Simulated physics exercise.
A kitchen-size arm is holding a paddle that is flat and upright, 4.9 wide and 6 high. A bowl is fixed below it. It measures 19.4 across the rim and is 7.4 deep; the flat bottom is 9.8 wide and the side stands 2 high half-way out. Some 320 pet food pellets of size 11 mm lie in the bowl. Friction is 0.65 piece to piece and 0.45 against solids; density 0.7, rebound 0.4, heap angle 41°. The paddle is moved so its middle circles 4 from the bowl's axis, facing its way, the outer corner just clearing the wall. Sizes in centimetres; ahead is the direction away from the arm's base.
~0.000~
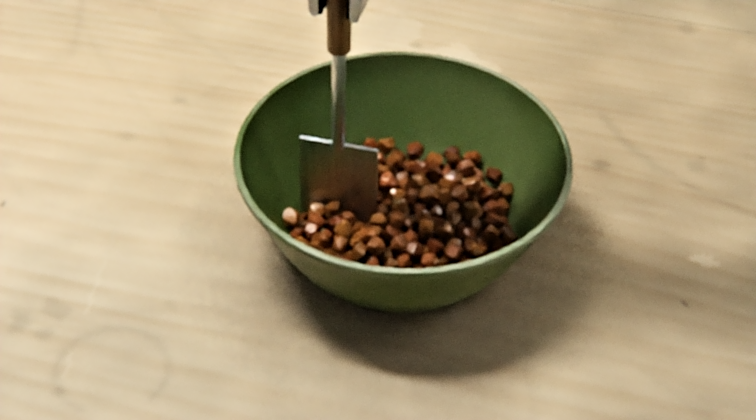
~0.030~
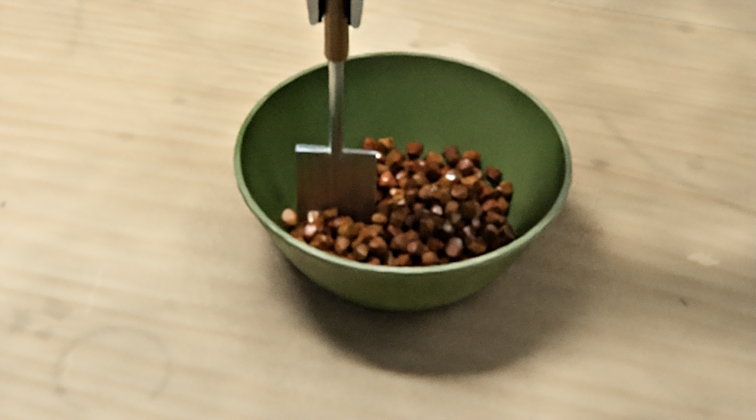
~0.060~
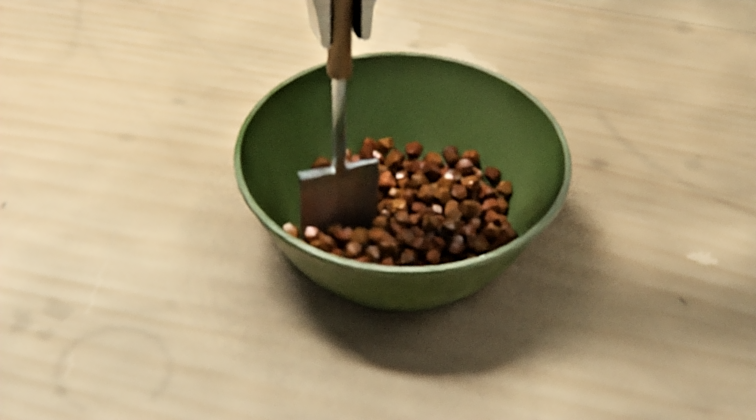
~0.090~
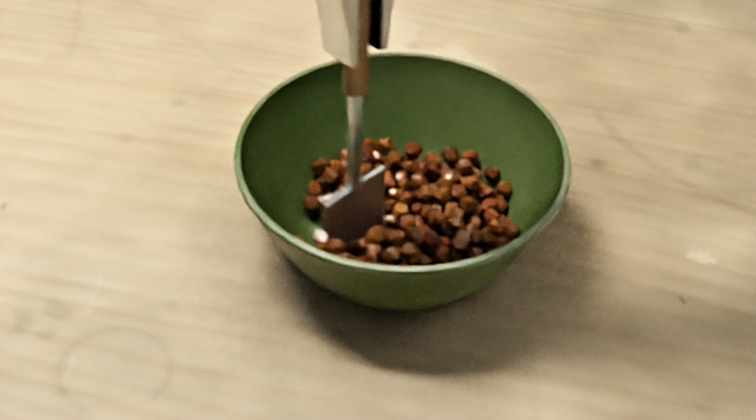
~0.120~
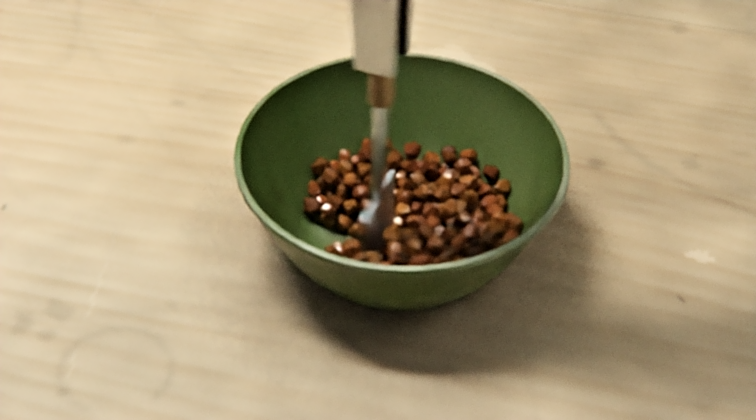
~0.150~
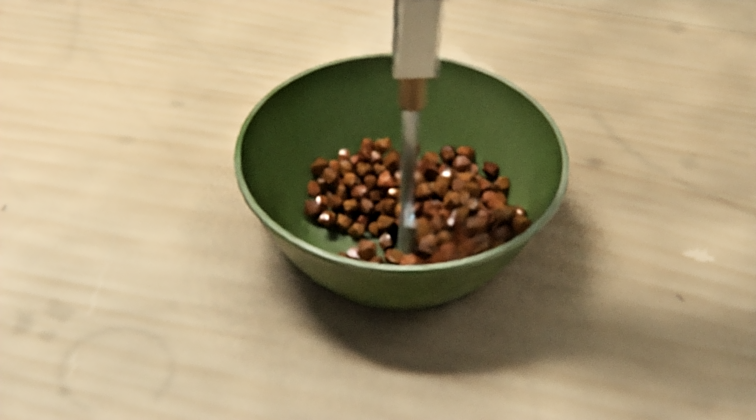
A flat metal paddle, held from above by a gripper, stands at the left inside a green bowl, then sweeps toward the near side and on rightward, turning edge-on as it pushes through brown pellets. The pellets lie heaped toward the bowl's right, and some shift as the blade passes. The bowl stays still on a pale wood-grained surface, seen from above at an angle by an unmoving camera.
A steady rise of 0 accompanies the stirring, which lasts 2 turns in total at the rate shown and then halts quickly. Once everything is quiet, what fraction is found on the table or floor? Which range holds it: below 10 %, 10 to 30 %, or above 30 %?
The range 10 to 30 %.
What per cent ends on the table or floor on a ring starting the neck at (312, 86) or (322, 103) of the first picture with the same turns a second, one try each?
Near 0 per cent and near 20 per cent, in that order.
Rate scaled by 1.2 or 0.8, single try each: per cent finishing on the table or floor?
Around 20 percent on the first try and 10 percent on the second.
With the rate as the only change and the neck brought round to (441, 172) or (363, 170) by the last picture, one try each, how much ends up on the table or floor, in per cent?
Well, about 25 percent the first time and about 0 percent the second.
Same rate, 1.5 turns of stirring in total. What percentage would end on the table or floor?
I'd expect around 10 per cent.
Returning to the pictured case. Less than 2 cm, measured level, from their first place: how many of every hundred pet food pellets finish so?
I'd guess close to 5 percent of the load.
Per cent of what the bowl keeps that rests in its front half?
It comes to near 60 percent.
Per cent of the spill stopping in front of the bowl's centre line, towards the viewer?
Estimate: Some 30 in a hundred.
By 0.44 s, 346° round, highest piece 10 above the table; 294 in the bowl, 10 on the table or floor, 12 in flight or on the tool.
By 0.73 s, 224° round, highest piece 9 above the table; 285 in the bowl, 28 on the table or floor, 3 in flight or on the tool.
By 1.07 s, 0° round, highest piece 8 above the table; 274 in the bowl, 42 on the table or floor.
By 1.77 s, 0° round, highest piece 8 above the table; 274 in the bowl, 42 on the table or floor.
Final count, 274 in the bowl, 42 on the table or floor. That is 13 % on the table or floor.
